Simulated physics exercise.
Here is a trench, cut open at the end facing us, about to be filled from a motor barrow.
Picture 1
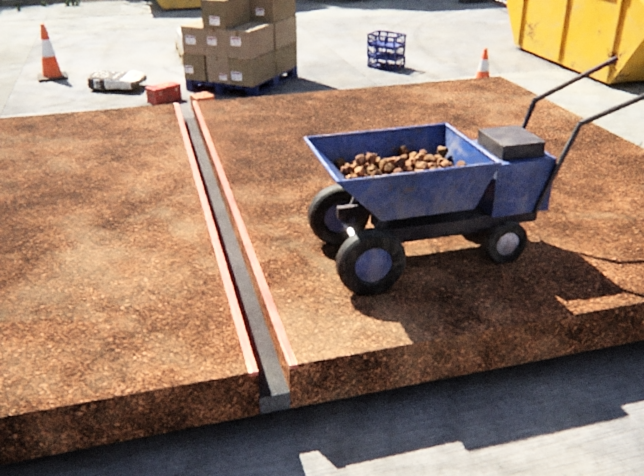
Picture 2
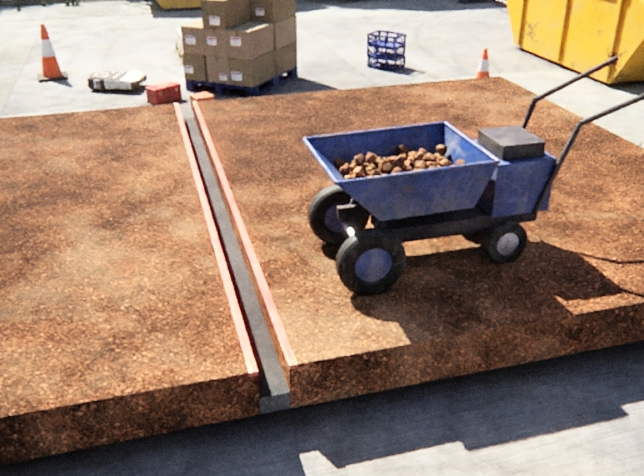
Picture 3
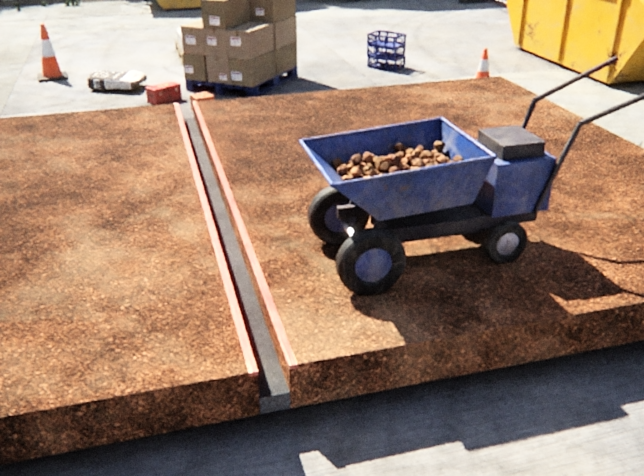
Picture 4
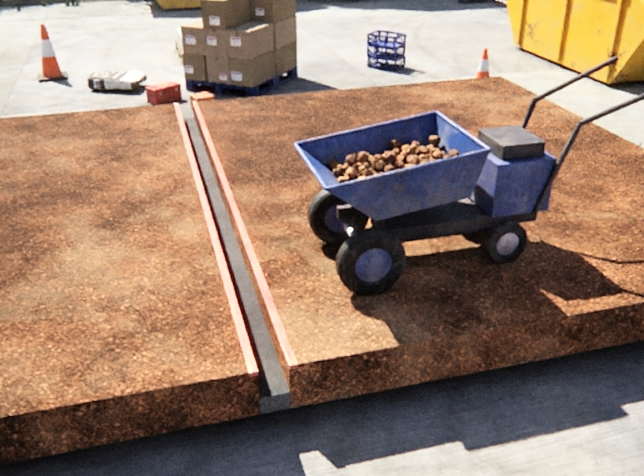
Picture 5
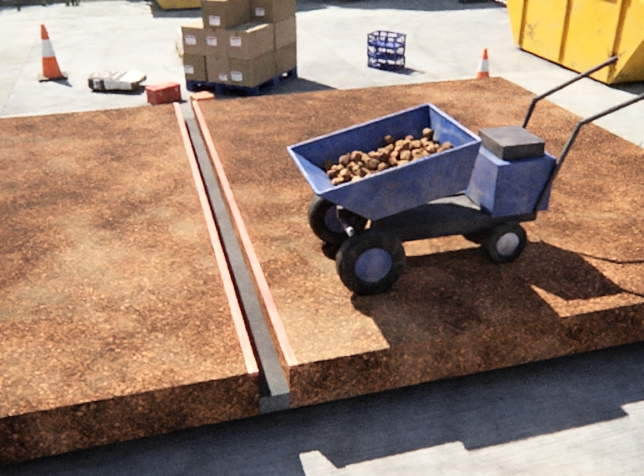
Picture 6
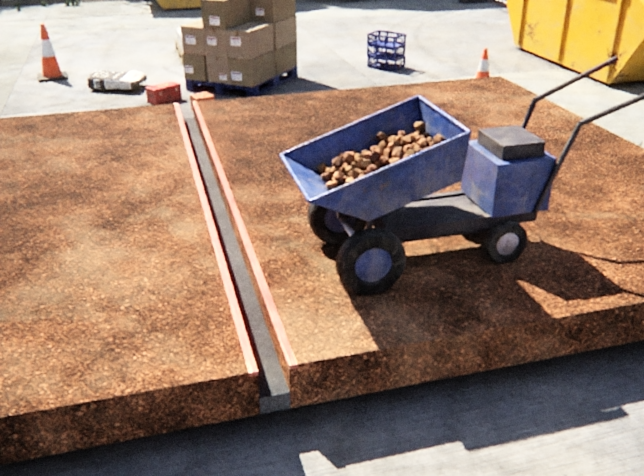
A blue motor barrow loaded with brown clods standing right of a narrow trench, its skip staying level, then tilting gradually leftward.
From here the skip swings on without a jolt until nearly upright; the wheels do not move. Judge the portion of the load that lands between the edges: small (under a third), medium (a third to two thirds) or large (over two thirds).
Medium.
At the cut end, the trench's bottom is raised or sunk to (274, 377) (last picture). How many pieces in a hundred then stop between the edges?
About 40 per cent.
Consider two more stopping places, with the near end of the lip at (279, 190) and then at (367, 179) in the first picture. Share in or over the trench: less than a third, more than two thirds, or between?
In the first case less than a third, in the second case the middle third.
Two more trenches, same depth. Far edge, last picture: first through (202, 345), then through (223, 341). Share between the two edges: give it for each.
I'd expect close to 100 in a hundred and then close to 90 in a hundred.
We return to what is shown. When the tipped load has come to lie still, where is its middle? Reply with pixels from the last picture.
Close to (237, 279), more or less.
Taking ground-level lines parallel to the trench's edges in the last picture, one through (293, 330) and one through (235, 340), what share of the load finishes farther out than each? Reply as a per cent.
I reckon some 90 per cent and some 20 per cent.
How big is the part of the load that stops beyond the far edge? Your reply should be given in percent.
Estimate: Around 30 per cent.
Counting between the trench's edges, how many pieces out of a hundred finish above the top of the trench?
It works out at about 30 percent.
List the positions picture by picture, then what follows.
Lip of the skip (338, 183), level; top of the load (400, 170), clay clods; first edge of the trench (281, 331); far edge (244, 338), the trench under half as wide as the skip, and about as deep as wide, in the first frame.
Lip of the skip (337, 183), level; top of the load (399, 169), in the second frame.
Lip of the skip (333, 186), tipped barely; top of the load (417, 164), in the third frame.
Lip of the skip (327, 189), tipped a little; top of the load (412, 160), in the fourth frame.
Lip of the skip (319, 195), tipped a little; top of the load (417, 154), in the fifth frame.
Lip of the skip (310, 202), tipped clearly; top of the load (423, 144); first edge of the trench (281, 331); far edge (244, 338), in the sixth frame.
Just after the last frame, skip tipped steeply; every one in the skip.
A moment on, skip tipped right over; roughly two thirds in the skip; just a few short of the trench; roughly a quarter in or heaped over the trench; about a tenth beyond it; just a few falling.
Further on, skip tipped right over; about a tenth in the skip; about a tenth short of the trench; roughly half in or heaped over the trench; roughly a third beyond it.
When it is over, skip tipped right over; about a tenth in the skip; about a tenth short of the trench; roughly half in or heaped over the trench; roughly a third beyond it.
